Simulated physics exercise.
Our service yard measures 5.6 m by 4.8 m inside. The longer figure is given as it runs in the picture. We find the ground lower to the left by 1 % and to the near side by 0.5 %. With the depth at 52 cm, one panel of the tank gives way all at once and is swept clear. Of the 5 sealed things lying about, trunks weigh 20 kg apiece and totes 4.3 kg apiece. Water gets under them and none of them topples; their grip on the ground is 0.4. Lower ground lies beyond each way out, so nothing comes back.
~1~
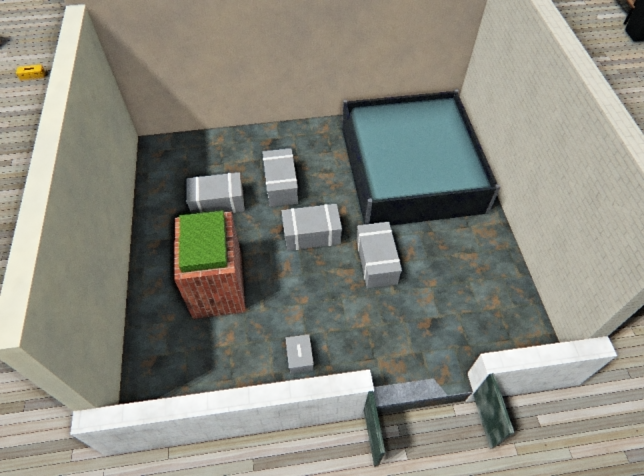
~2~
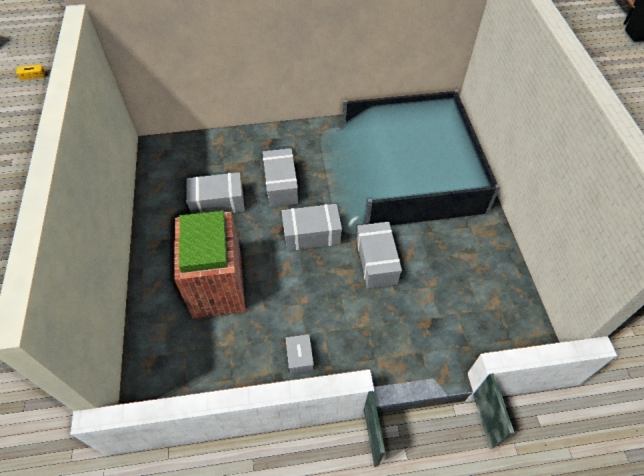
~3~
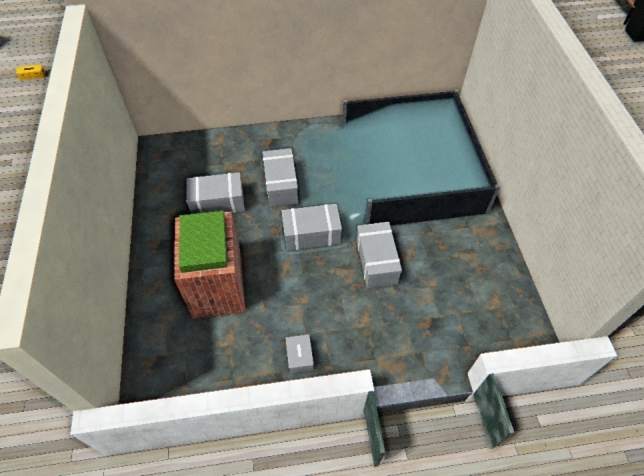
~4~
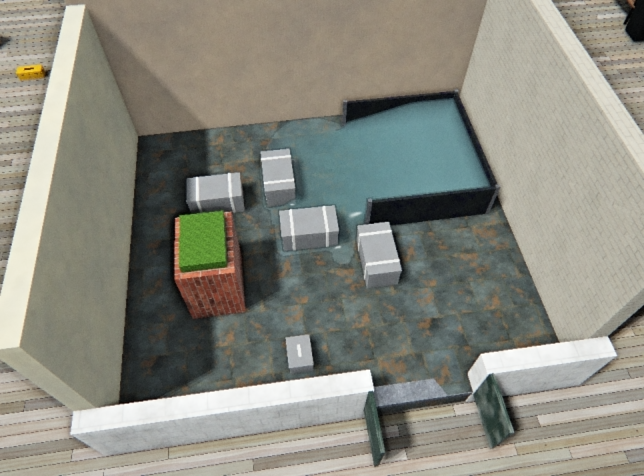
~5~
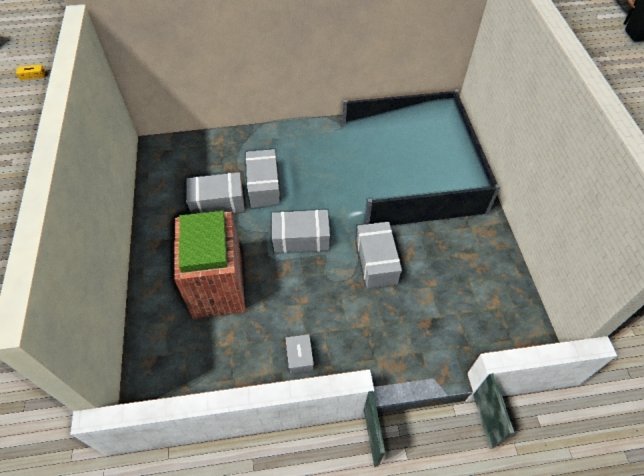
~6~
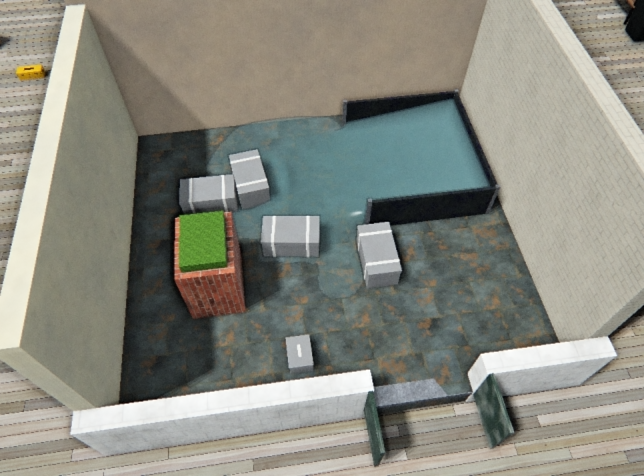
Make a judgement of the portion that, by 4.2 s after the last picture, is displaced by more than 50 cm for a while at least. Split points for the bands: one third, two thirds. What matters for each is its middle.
Looks like the highest band.
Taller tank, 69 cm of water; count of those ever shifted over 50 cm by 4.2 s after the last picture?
The answer would then be 4.
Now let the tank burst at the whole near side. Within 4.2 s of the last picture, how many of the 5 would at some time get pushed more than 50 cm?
You'd get 2 in that case.
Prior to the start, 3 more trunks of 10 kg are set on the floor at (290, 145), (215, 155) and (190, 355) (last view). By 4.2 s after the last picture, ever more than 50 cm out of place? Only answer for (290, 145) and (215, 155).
First exceeds it, then exceeds it.
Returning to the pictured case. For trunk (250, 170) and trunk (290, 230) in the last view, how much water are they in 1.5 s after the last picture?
Some 20 cm at the first, some 6 cm at the second.
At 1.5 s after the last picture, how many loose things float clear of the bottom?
2 of them.
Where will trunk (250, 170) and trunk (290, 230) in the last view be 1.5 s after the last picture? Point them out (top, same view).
Around (155, 157) and (259, 314).
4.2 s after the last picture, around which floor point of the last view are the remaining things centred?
Averaged position, last view: Near pixel (306, 277).
Then, 0.4 s after the last picture 2 of 5 are over 50 cm from their spots; 0 afloat.
Then, 1.5 s after the last picture 3 of 5 are over 50 cm from their spots; 2 afloat.
Then, 2.8 s after the last picture 3 of 5 are over 50 cm from their spots; 4 afloat.
Then, 4.2 s after the last picture 4 of 5 are over 50 cm from their spots, and 4 have been at some point; 3 afloat.
